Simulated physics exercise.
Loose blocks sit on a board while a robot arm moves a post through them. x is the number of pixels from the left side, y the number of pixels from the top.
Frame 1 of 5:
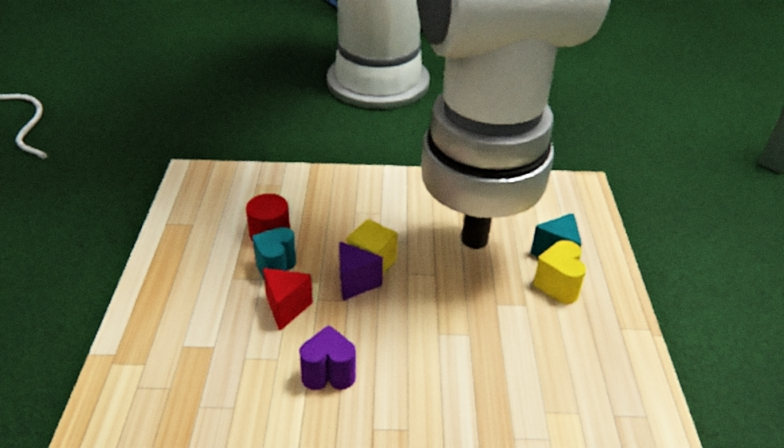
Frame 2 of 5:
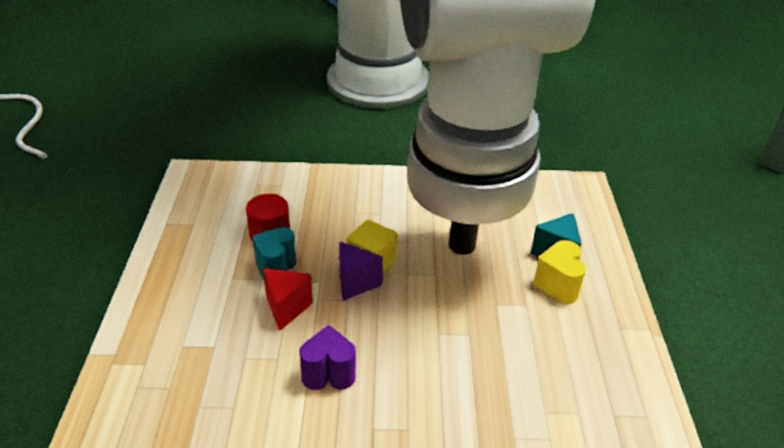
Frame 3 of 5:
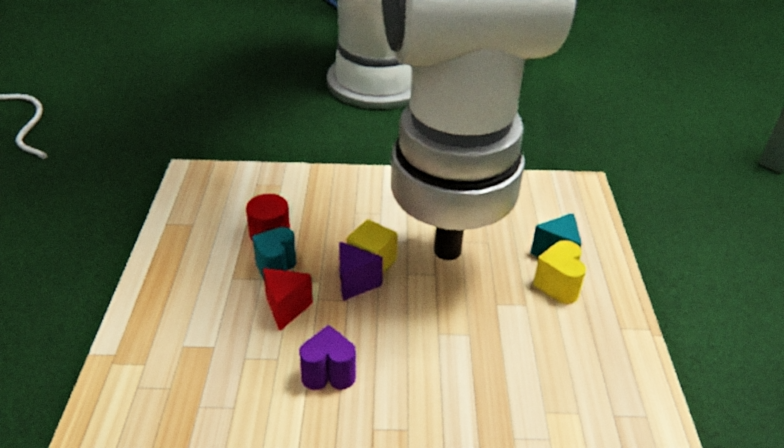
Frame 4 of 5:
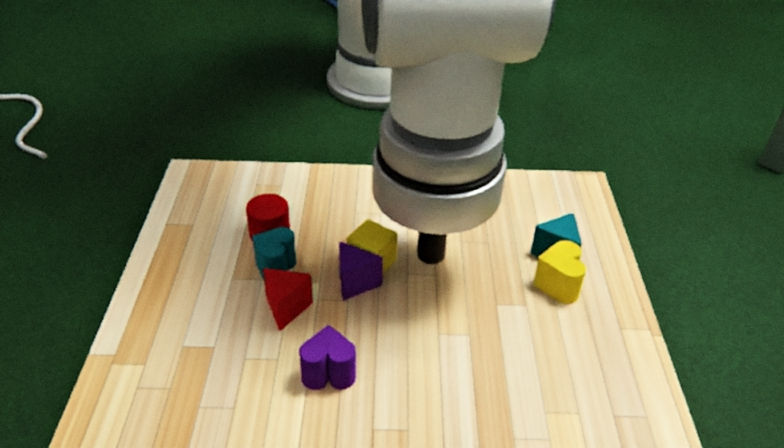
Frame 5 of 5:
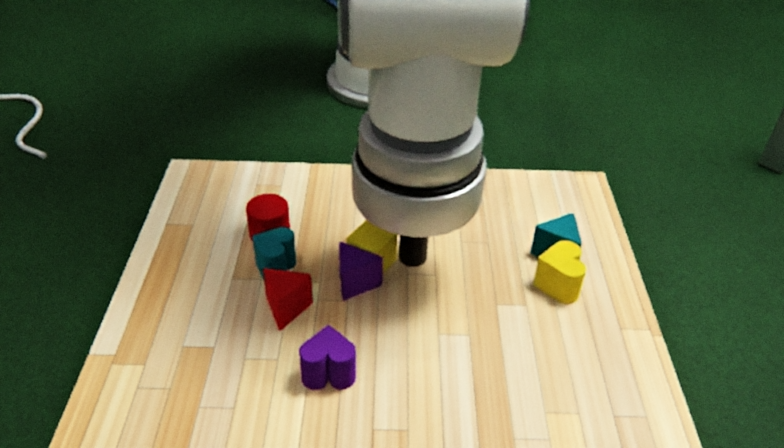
Robot arm moving its black post slowly left across a wooden board toward yellow and purple blocks, all the blocks staying still.
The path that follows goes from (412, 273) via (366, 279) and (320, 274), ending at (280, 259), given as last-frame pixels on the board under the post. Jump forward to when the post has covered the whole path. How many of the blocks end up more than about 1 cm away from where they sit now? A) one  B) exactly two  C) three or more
The one that fits is C, three or more.
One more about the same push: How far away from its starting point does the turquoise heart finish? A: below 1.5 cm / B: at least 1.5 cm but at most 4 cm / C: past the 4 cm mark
I choose B.
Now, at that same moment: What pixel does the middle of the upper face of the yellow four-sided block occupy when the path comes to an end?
The answer is (343, 227).
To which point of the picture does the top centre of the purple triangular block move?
Most likely (315, 268).
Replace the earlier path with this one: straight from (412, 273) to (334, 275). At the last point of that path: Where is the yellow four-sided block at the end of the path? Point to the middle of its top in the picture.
The answer is (336, 225).
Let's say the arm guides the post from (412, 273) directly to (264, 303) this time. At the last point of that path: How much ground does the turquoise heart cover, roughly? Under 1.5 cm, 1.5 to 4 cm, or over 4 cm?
Travel: Within 1.5 cm.
On the path given first. One third of the way, post (366, 264); purple triangular block (341, 262), turned 20° clockwise; yellow four-sided block (353, 231), turned 35° clockwise.
Two thirds of the way, post (318, 259); red triangular block (277, 284); purple triangular block (315, 268), turned 25° anticlockwise; yellow four-sided block (344, 227), turned 65° clockwise.
At the end, post (279, 243); turquoise heart (249, 236), turned 35° anticlockwise; red triangular block (277, 284); purple triangular block (315, 268), turned 25° anticlockwise; yellow four-sided block (343, 227), turned 70° clockwise.
